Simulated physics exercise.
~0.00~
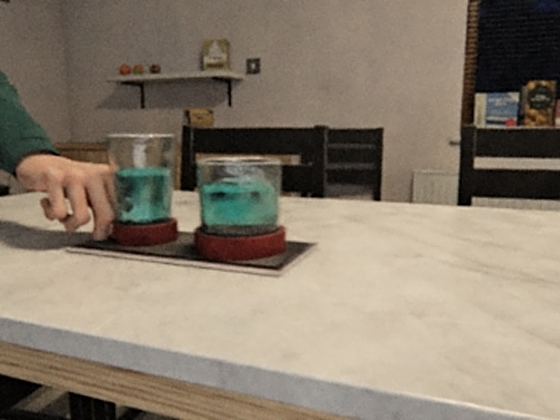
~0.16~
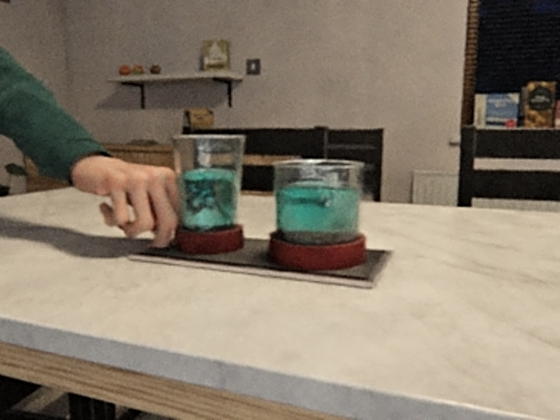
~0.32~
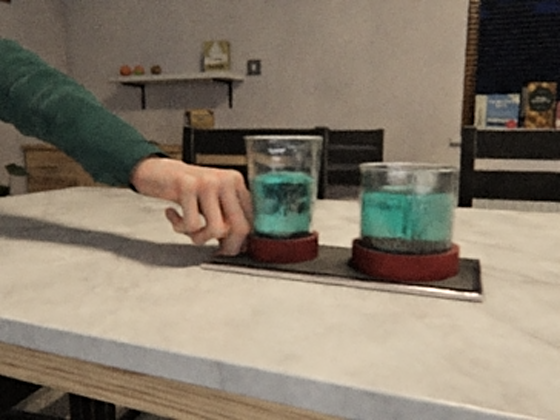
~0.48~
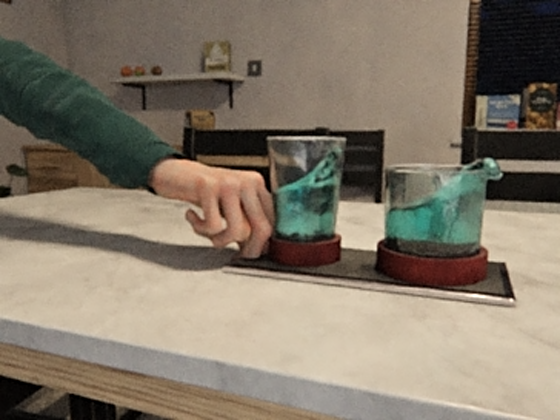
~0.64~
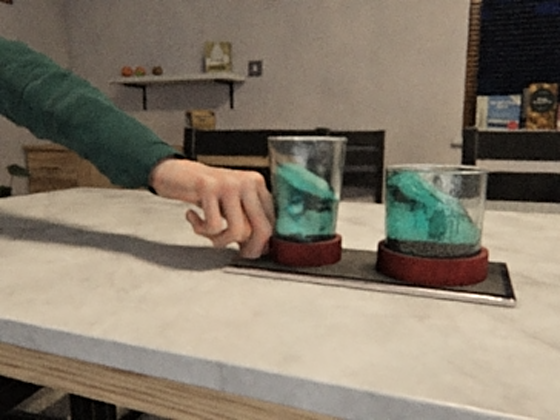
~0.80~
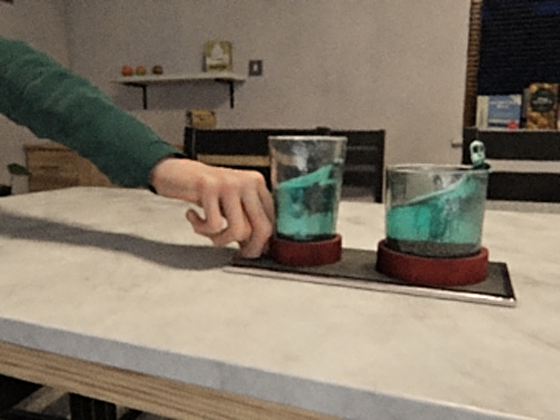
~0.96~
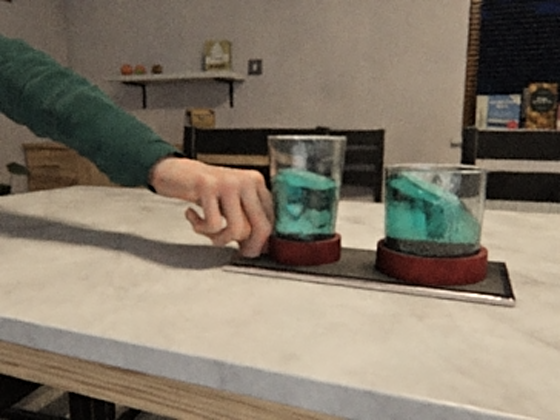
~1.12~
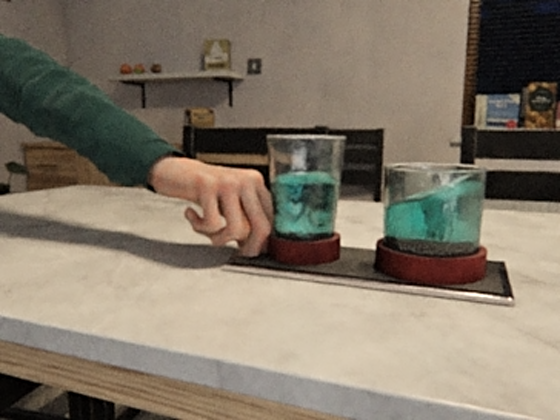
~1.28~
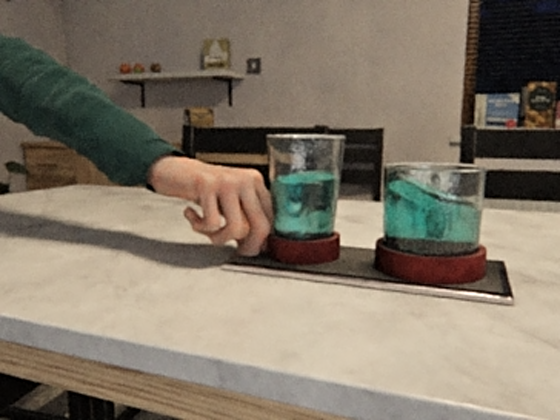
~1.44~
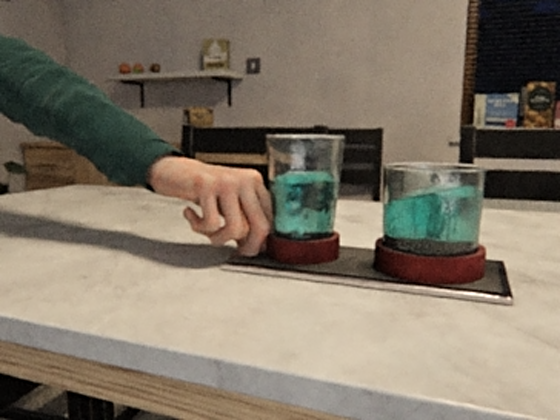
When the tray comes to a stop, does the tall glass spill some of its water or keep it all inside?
The tall glass keeps its water inside. The water sloshes up the side but does not go over the rim.
